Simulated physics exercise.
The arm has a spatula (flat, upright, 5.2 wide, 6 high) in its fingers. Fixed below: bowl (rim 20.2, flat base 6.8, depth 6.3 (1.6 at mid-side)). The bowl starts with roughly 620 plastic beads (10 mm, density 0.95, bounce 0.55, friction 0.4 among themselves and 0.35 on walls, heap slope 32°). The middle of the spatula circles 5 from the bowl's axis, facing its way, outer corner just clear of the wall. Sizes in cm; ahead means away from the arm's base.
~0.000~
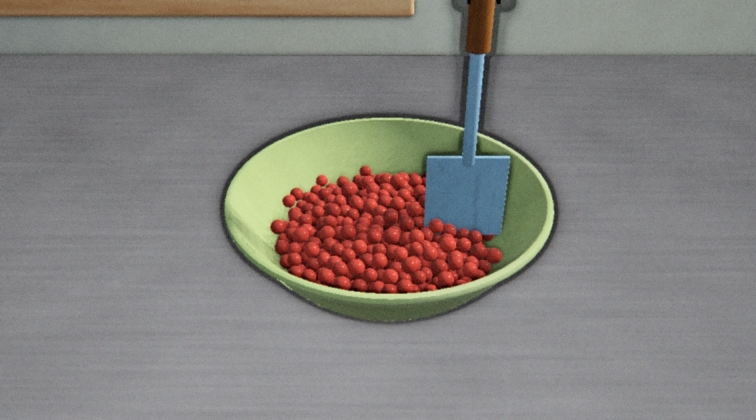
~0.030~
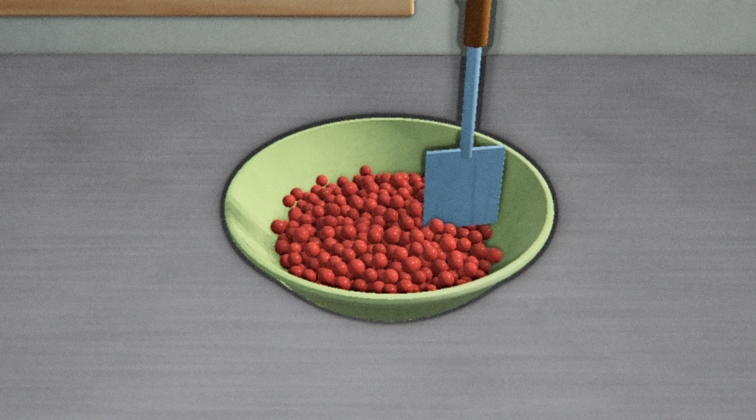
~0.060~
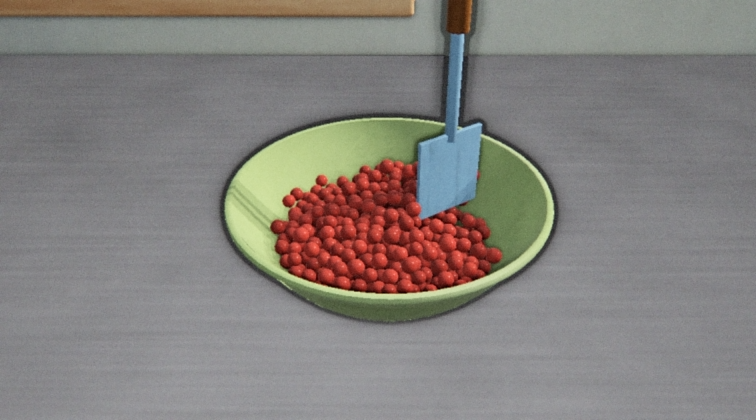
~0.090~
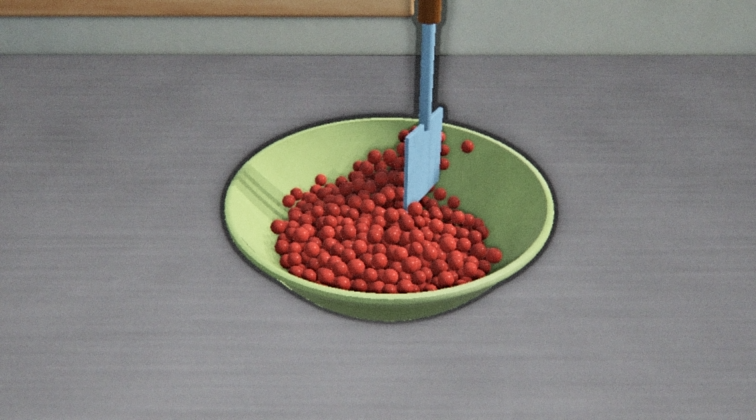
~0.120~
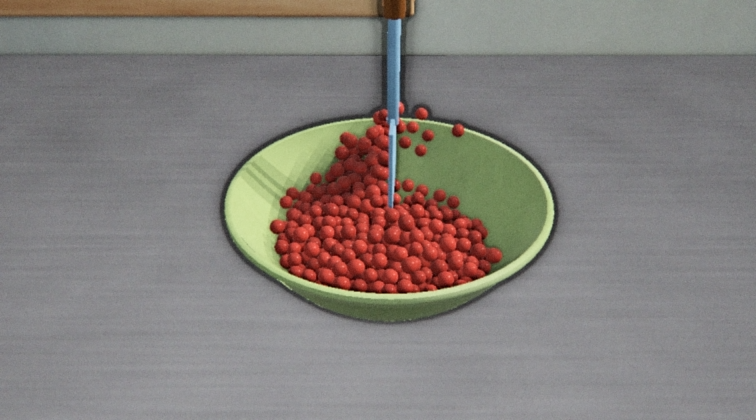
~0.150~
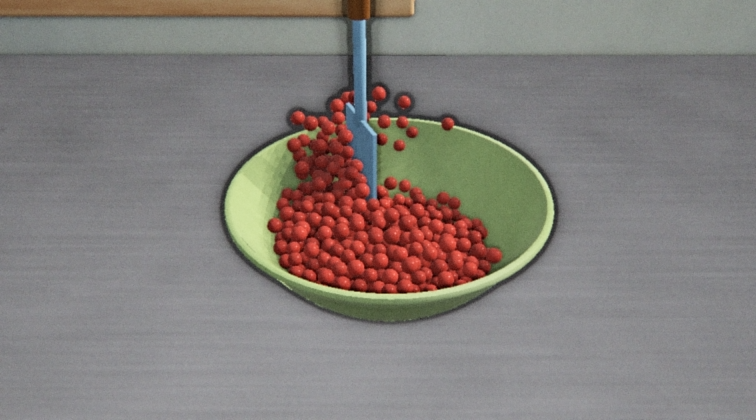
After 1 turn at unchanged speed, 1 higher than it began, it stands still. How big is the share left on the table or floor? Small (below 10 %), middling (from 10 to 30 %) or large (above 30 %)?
A middling share, from 10 to 30 %, ends on the table or floor.
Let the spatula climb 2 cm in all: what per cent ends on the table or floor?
Some 10 per cent.
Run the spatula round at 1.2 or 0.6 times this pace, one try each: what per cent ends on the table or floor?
Some 25 and 5 per cent.
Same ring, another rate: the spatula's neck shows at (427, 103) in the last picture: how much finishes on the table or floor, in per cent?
About 5 per cent.
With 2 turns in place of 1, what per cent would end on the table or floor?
It would be near 30 per cent.
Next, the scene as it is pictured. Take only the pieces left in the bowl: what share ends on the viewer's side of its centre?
Some 50 per cent.
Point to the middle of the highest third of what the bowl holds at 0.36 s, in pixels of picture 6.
Near (441, 253).
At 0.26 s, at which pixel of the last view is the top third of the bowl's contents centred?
At about (324, 247).
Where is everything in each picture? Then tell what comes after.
In the first picture, spatula neck at (470, 136), 0° round; upper third of the load around (385, 225), from x 280 to 495, top at y 170; 617 in the bowl.
In the second picture, spatula neck at (468, 128), 10° round; upper third of the load around (386, 224), from x 280 to 495, top at y 170.
In the third picture, spatula neck at (452, 113), 35° round; upper third of the load around (387, 221), from x 280 to 495, top at y 160.
In the fourth picture, spatula neck at (426, 102), 60° round; upper third of the load around (382, 216), from x 280 to 495, top at y 135.
In the fifth picture, spatula neck at (393, 97), 86° round; upper third of the load around (371, 214), from x 275 to 495, top at y 110.
In the sixth picture, spatula neck at (360, 98), 112° round; upper third of the load around (347, 212), from x 275 to 495, top at y 95; 616 in the bowl, 1 in flight or on the tool.
After 0.26 s, 204° round, highest piece 12 above the table; 580 in the bowl, 2 on the table or floor, 35 in flight or on the tool.
After 0.36 s, 297° round, highest piece 10 above the table; 527 in the bowl, 34 on the table or floor, 56 in flight or on the tool.
After 0.62 s, 0° round, highest piece 7 above the table; 486 in the bowl, 130 on the table or floor, 1 in flight or on the tool.
After 1.32 s, 0° round, highest piece 5 above the table; 486 in the bowl, 131 on the table or floor.
At rest, 486 in the bowl, 131 on the table or floor. That is 21 % on the table or floor.
